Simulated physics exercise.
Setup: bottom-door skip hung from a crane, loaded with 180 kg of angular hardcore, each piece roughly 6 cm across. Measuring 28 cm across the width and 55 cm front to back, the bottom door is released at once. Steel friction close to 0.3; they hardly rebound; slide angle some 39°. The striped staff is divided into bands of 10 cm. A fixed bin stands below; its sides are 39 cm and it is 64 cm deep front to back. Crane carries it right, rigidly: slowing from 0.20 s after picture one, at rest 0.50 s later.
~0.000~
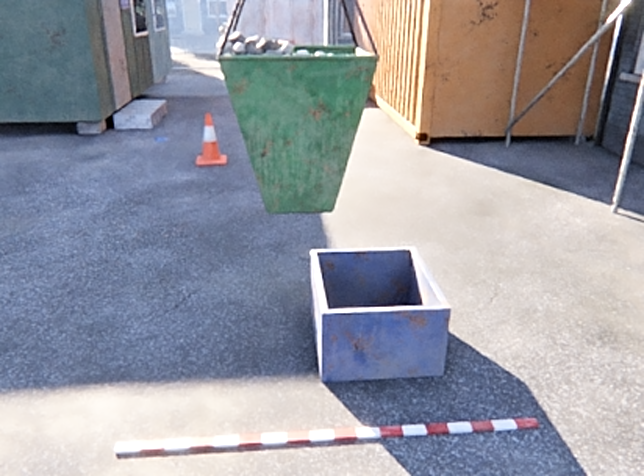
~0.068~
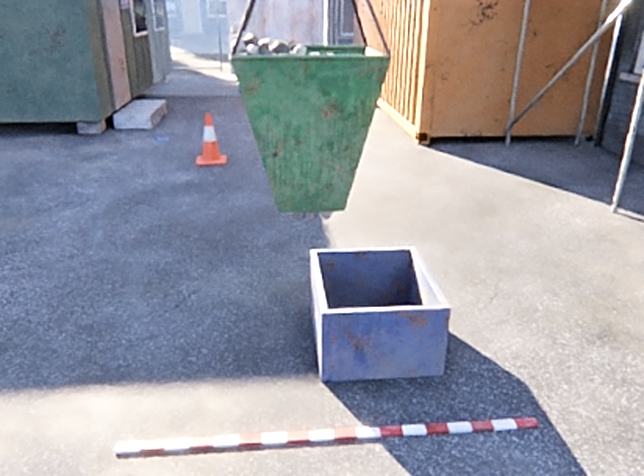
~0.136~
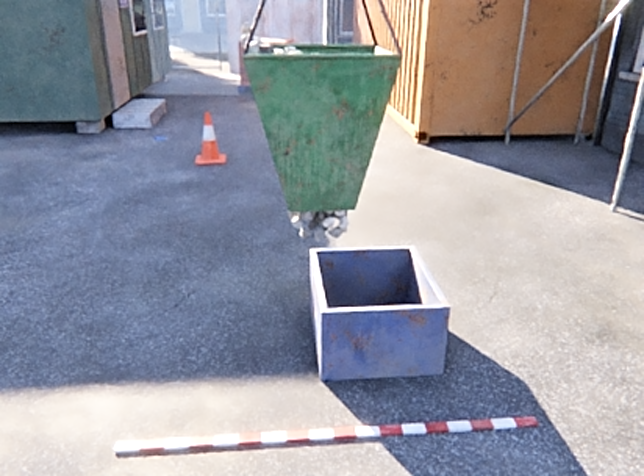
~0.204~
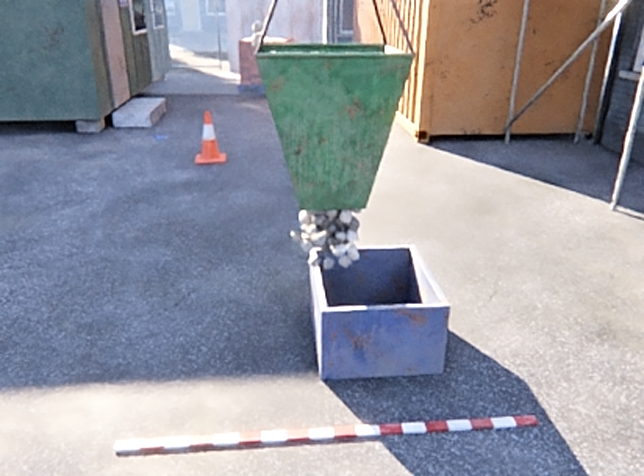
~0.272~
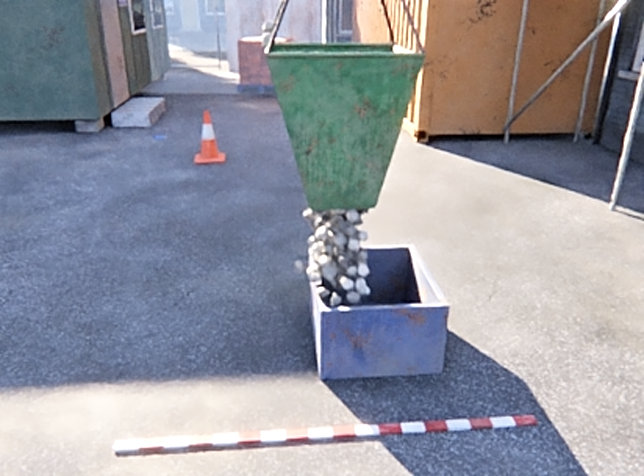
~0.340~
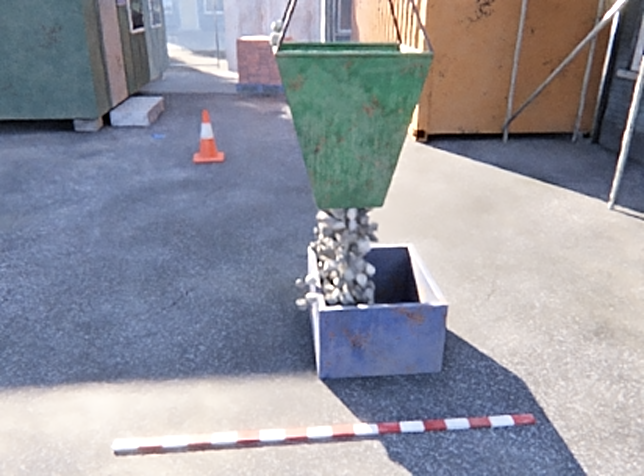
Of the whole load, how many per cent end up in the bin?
Some 98 per cent of it.
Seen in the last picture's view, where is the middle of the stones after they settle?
Around (367, 302).
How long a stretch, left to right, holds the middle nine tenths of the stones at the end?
The stretch is roughly 50 cm long.
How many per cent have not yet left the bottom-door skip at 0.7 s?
About 10 %.
After 0.7 s, 11 % in the bottom-door skip, 1 % falling or lying left of the bin, 88 % falling or lying in the bin; the stones farthest right are at (415, 320).
After 1.1 s, 0 % in the bottom-door skip, 1 % falling or lying left of the bin, 98 % falling or lying in the bin, 1 % falling or lying beside or right of the bin; the stones farthest right are at (419, 304).
After 1.7 s, 0 % in the bottom-door skip, 1 % falling or lying left of the bin, 98 % falling or lying in the bin, 1 % falling or lying beside or right of the bin; the stones farthest right are at (420, 314).
After 2.6 s, 0 % in the bottom-door skip, 1 % falling or lying left of the bin, 98 % falling or lying in the bin, 1 % falling or lying beside or right of the bin; the stones farthest right are at (420, 314).
After 4.5 s, 0 % in the bottom-door skip, 1 % left of the bin, 98 % in the bin, 1 % beside or right of the bin; the stones farthest right are at (420, 314).
